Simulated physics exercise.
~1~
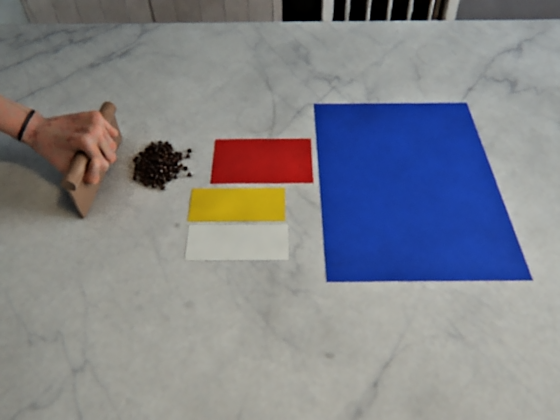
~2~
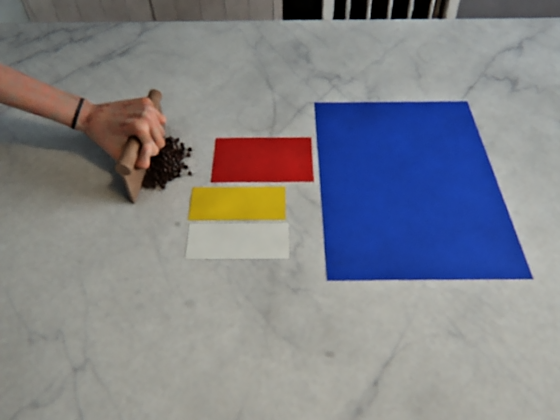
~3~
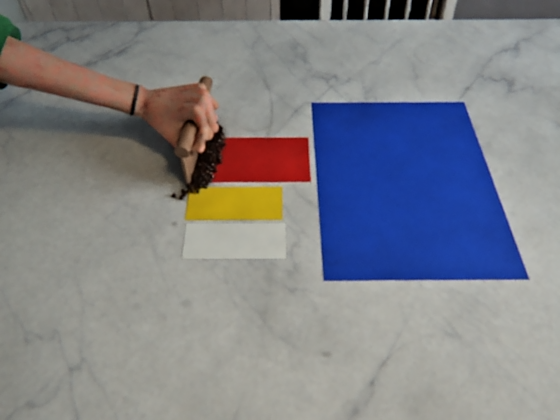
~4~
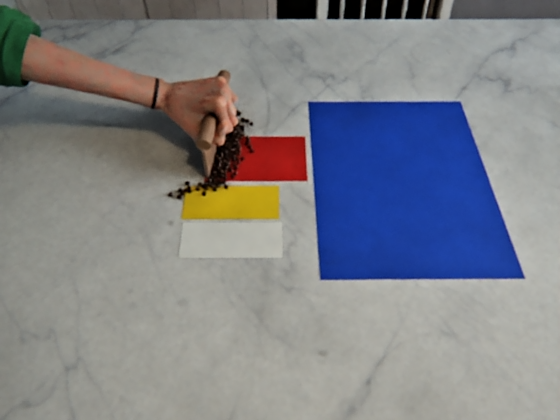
On a marble tabletop, a hand pushes a pile of coffee beans rightward with a scraper, leaving most on the red sheet.
